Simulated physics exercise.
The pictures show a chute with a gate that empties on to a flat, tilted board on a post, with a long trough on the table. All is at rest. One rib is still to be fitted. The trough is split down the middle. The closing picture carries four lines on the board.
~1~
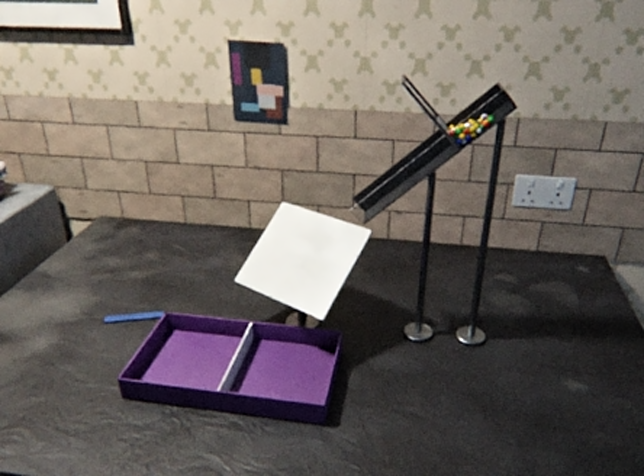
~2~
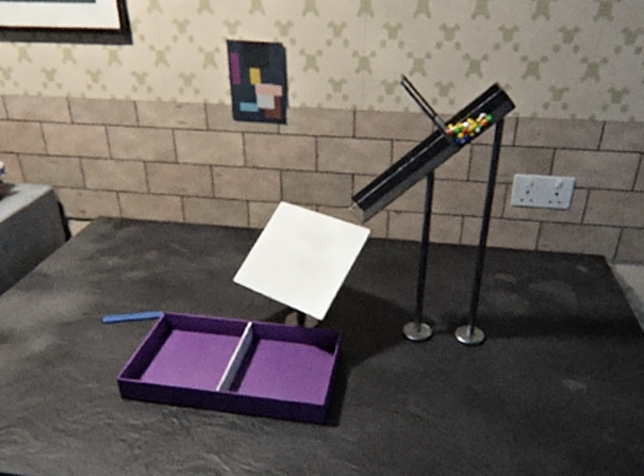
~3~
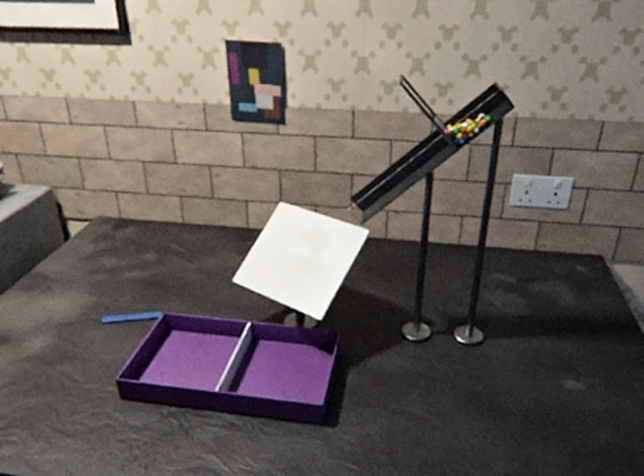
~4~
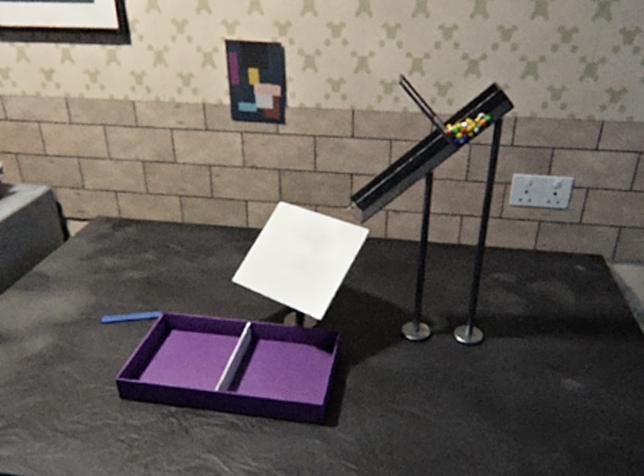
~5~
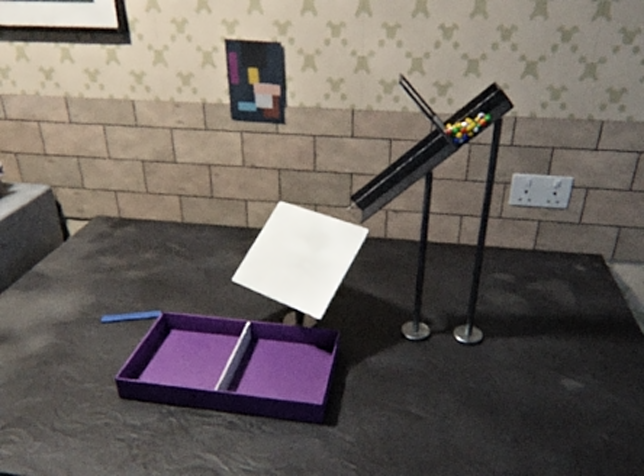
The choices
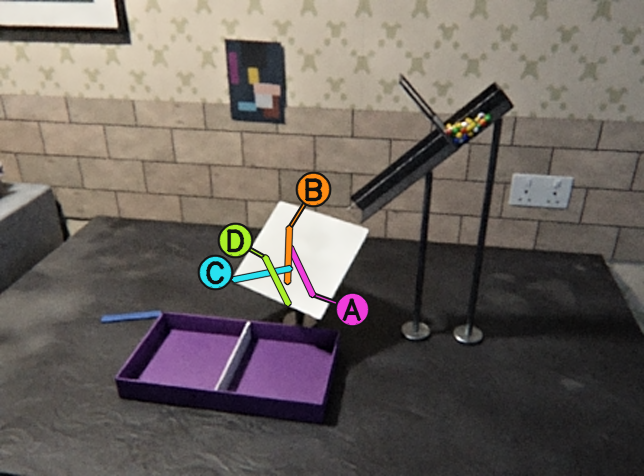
On a dark tabletop before a brick-patterned wall with patterned wallpaper above, seen from the front and slightly above, a small setup stands near a double socket and a colourful poster. A black chute on two thin posts slopes down leftward, holding multicoloured beads behind a gate, above a tilted white board and a divided purple trough, with a blue strip lying at left. Nothing visibly moves, and the view stays almost perfectly still.
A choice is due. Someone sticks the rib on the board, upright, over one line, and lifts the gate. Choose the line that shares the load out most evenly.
Line C does it best.
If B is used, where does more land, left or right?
The right half.
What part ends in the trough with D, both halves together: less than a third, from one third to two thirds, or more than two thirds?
More than two thirds.
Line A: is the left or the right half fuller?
More lands on the right.
On the marked copy, line A from (290, 247) to (312, 294); line B from (289, 228) to (287, 281); line C from (289, 268) to (234, 279); line D from (265, 257) to (287, 303).
Choosing A, of what is caught, close to a quarter in the left half, the bulk in the right.
Choosing B, of what is caught, a small share in the left half, all but a few in the right.
Choosing C, of what is caught, close to a third in the left half, close to two thirds in the right.
Choosing D, of what is caught, a small share in the left half, the bulk in the right.
